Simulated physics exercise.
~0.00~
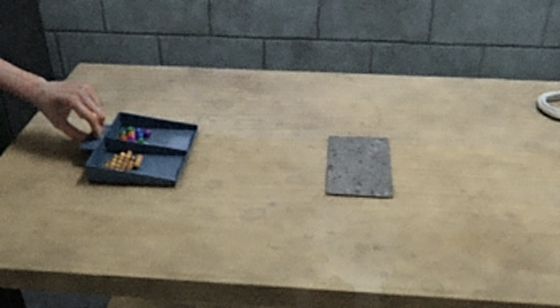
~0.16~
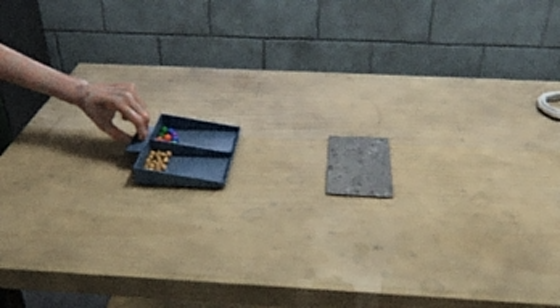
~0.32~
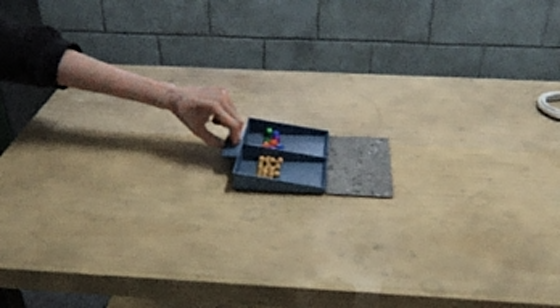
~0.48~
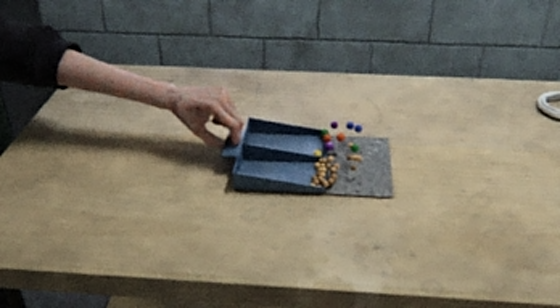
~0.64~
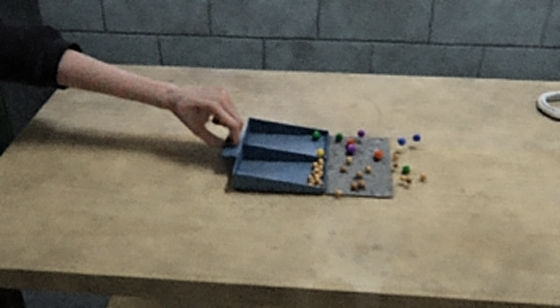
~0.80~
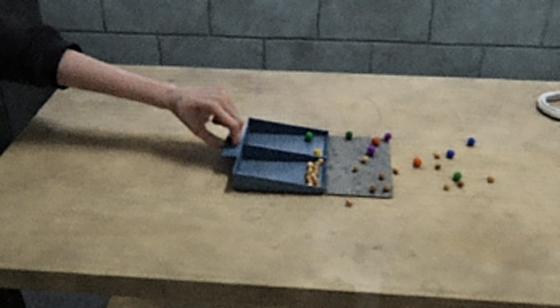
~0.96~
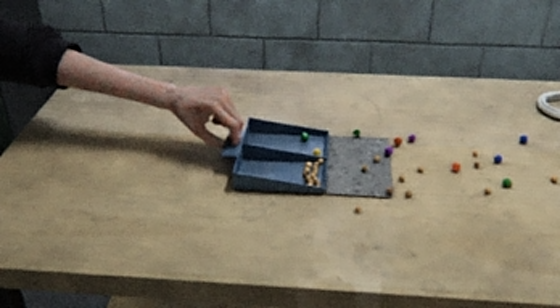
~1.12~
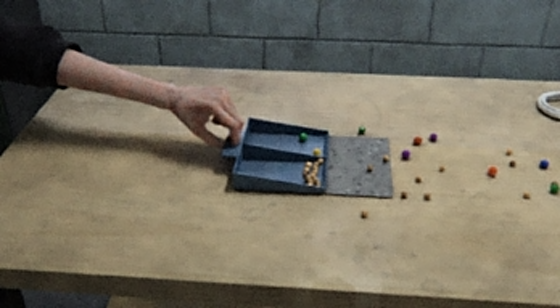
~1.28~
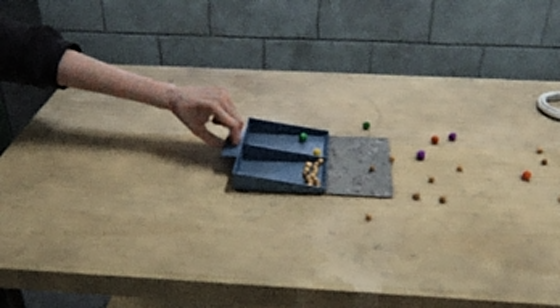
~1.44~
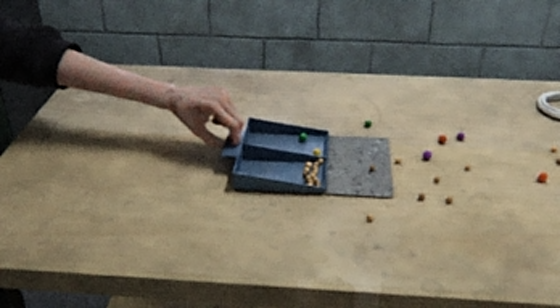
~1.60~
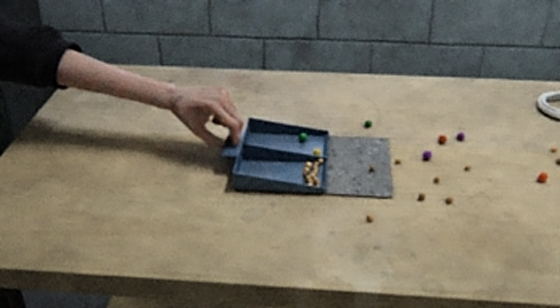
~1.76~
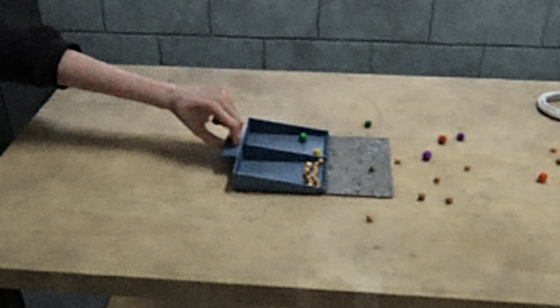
Colorful beads and small tan pieces shot out of a two-part blue tray when a hand pushed it right across a wooden table into a flat gray slab. They scattered past the slab and came to rest, with some tan pieces and a green bead still inside.
